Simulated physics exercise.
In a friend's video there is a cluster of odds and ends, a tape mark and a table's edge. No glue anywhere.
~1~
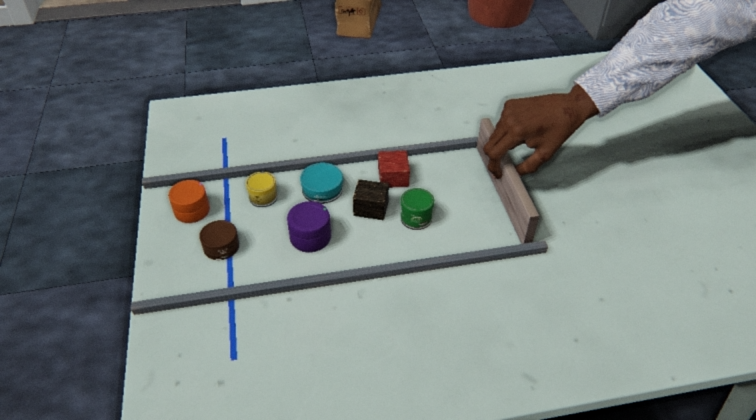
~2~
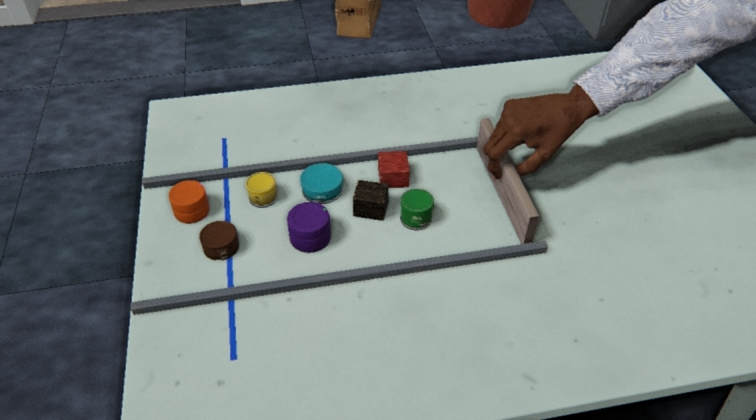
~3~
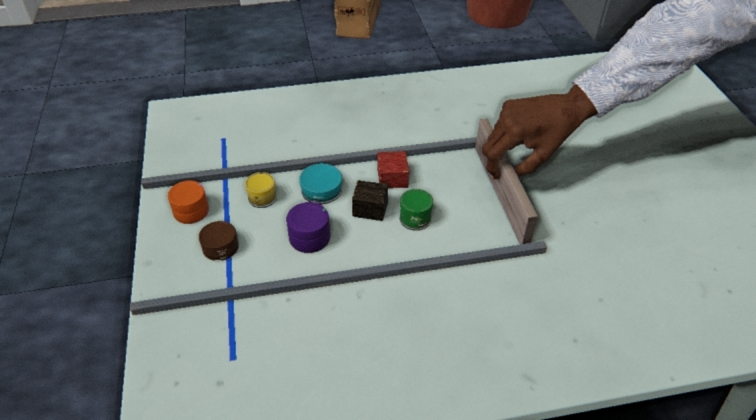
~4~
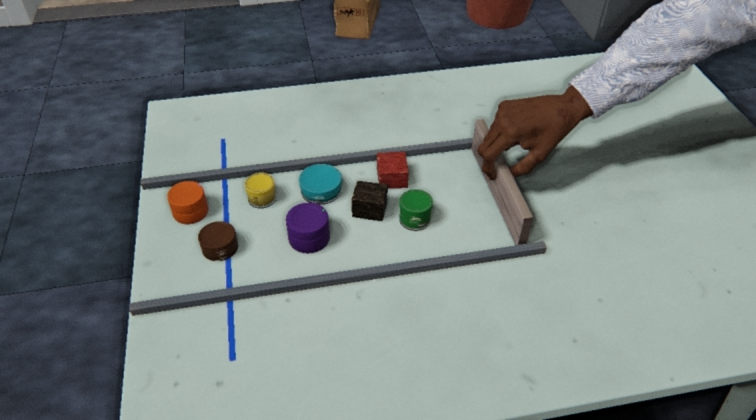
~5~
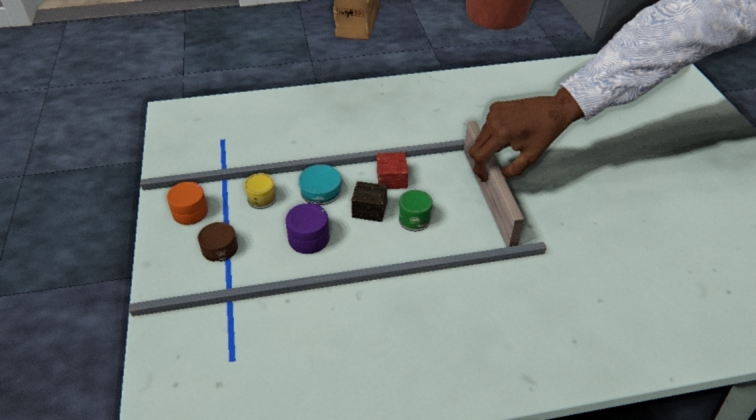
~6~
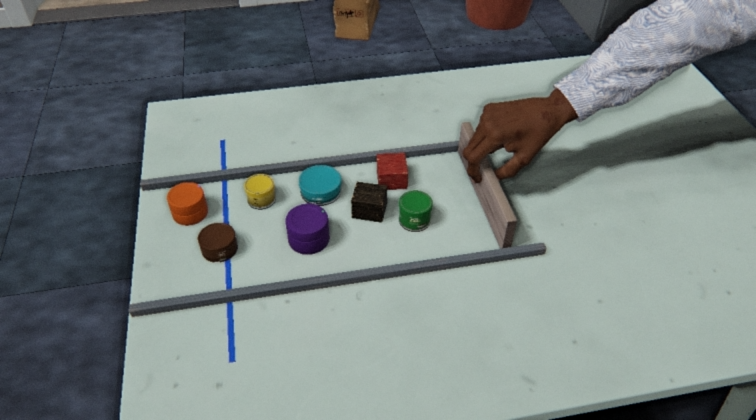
A dark-skinned hand in a pale patterned sleeve grips a wooden board at the right end of two grey rails on a pale table, seen from above at an angle. Orange and brown round pieces sit near a blue line at left, with yellow, turquoise, purple and green ones and red and black blocks rightward. The hand slides the board slightly left, while the pieces stay put and the view barely shifts.
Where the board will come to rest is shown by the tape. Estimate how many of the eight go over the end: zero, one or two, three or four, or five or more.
My estimate: One or two.
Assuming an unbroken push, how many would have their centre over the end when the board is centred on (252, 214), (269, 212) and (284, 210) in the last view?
Going through the three places, I get 1, 0 and 0.
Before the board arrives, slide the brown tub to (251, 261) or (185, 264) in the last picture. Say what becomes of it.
First place, it is safe; second place, it is safe.
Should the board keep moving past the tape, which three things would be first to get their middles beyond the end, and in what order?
The orange lid, the yellow pot, then the brown tub.
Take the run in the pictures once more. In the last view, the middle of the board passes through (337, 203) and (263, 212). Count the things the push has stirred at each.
In order, the tallies are 6 and 8.
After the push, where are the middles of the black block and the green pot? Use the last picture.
The first near (210, 218), the second near (209, 251).
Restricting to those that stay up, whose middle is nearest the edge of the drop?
I'd say the brown tub.
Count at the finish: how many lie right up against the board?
It touches 3.
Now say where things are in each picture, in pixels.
The first picture shows orange lid (189, 202); brown tub (220, 240); yellow pot (262, 190); board (505, 179); tape (228, 231).
The second picture shows brown tub (220, 241); purple lid (309, 227).
The third picture shows yellow pot (261, 190); board (503, 179).
The fourth picture shows orange lid (188, 203); red block (392, 170).
The fifth picture shows brown tub (218, 242); black block (369, 201).
The sixth picture shows orange lid (188, 204); brown tub (218, 243); yellow pot (260, 192); board (485, 183); tape (227, 233).
Soon after, none off yet; orange lid at rest near (188, 204); brown tub at rest near (218, 243); yellow pot at rest near (260, 192).
Then, none off yet; orange lid at rest near (188, 204); brown tub at rest near (218, 243); yellow pot moved about its own width near (242, 194).
Further on, none off yet; orange lid moved about its own width near (140, 214); brown tub moved about its own width near (171, 246); yellow pot moved well along near (171, 201).
At rest, the number that fall off is one or two; fallen, yellow pot and orange lid.
